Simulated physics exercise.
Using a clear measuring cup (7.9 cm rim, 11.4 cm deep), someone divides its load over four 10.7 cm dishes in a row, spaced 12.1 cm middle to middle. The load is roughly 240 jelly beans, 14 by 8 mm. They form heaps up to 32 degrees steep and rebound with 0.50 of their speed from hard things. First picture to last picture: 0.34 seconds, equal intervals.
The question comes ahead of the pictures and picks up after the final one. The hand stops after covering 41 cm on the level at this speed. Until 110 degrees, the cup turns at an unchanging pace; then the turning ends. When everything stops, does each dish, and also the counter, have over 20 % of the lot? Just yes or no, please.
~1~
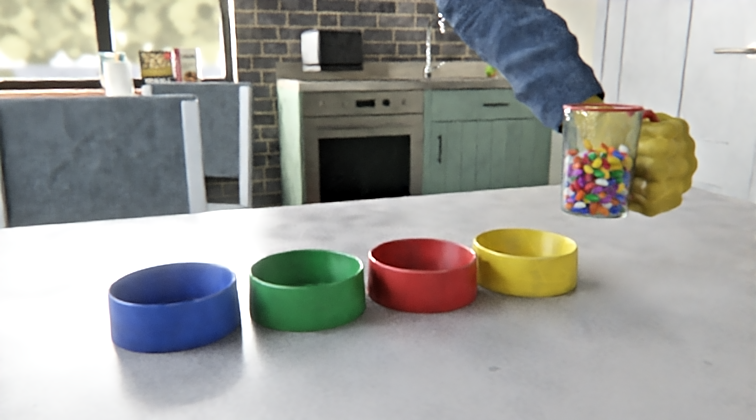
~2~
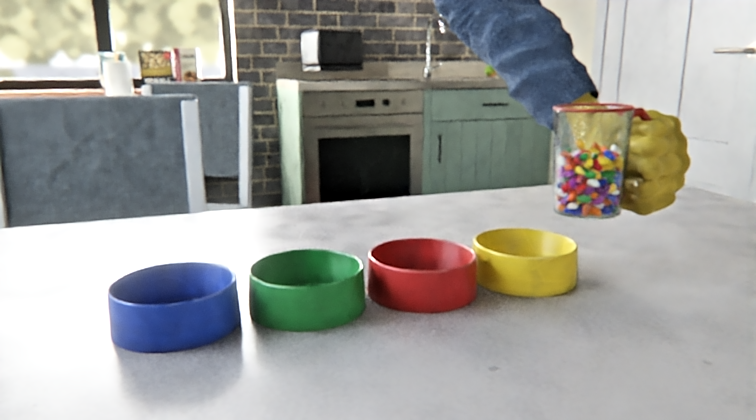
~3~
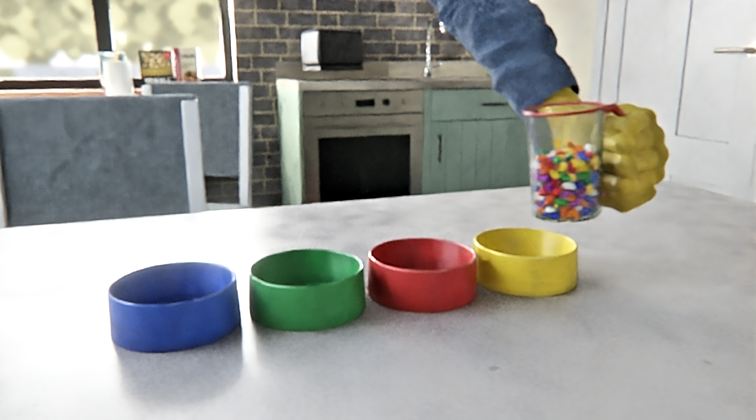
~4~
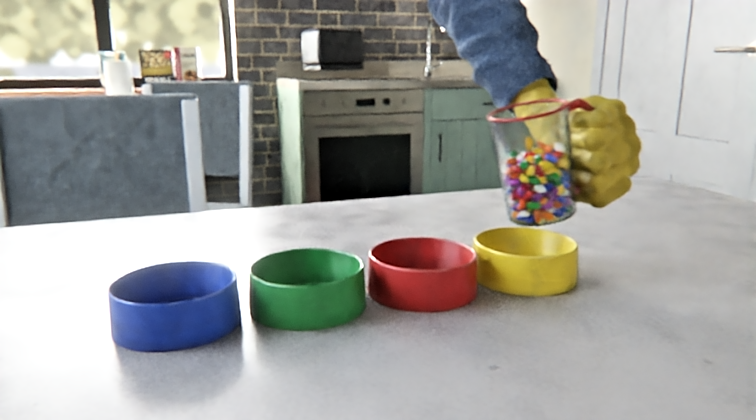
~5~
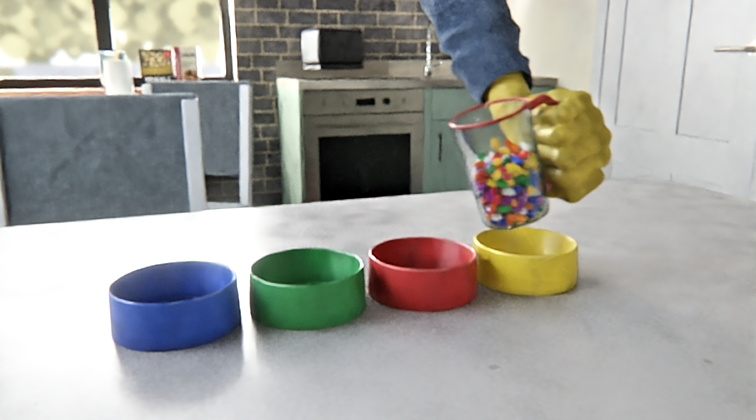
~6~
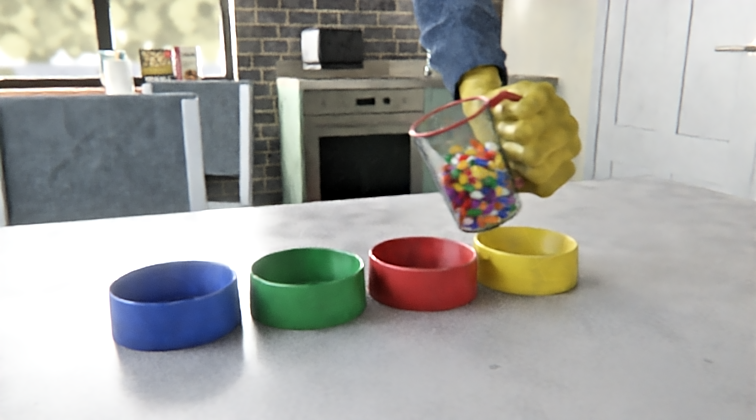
In short: Red no, blue yes, green no, yellow no, counter no.
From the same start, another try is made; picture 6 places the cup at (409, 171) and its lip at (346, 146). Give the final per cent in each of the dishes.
Per cent kept: Red 0, blue 90, green 0, yellow 0.
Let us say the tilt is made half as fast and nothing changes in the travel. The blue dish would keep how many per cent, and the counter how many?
The blue dish 100, the counter 0.
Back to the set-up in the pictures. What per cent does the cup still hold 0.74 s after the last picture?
About 95 %.
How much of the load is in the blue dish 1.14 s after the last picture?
Close to 20 per cent at that point.
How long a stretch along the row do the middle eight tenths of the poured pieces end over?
It spans about 6 centimetres along the dishes.
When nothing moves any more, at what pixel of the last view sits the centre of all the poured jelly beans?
Somewhere near (158, 303) in the last picture.
Then, 0.45 s after the last picture, tilt 66 degrees; cup holds 100 %.
Then, 0.74 s after the last picture, tilt 92 degrees; cup holds 95 %.
Then, 1.14 s after the last picture, tilt 110 degrees; cup holds 75 %, blue 20 %.
In the end, red 0 %, blue 95 %, green 0 %, yellow 0 %, counter 5 %.
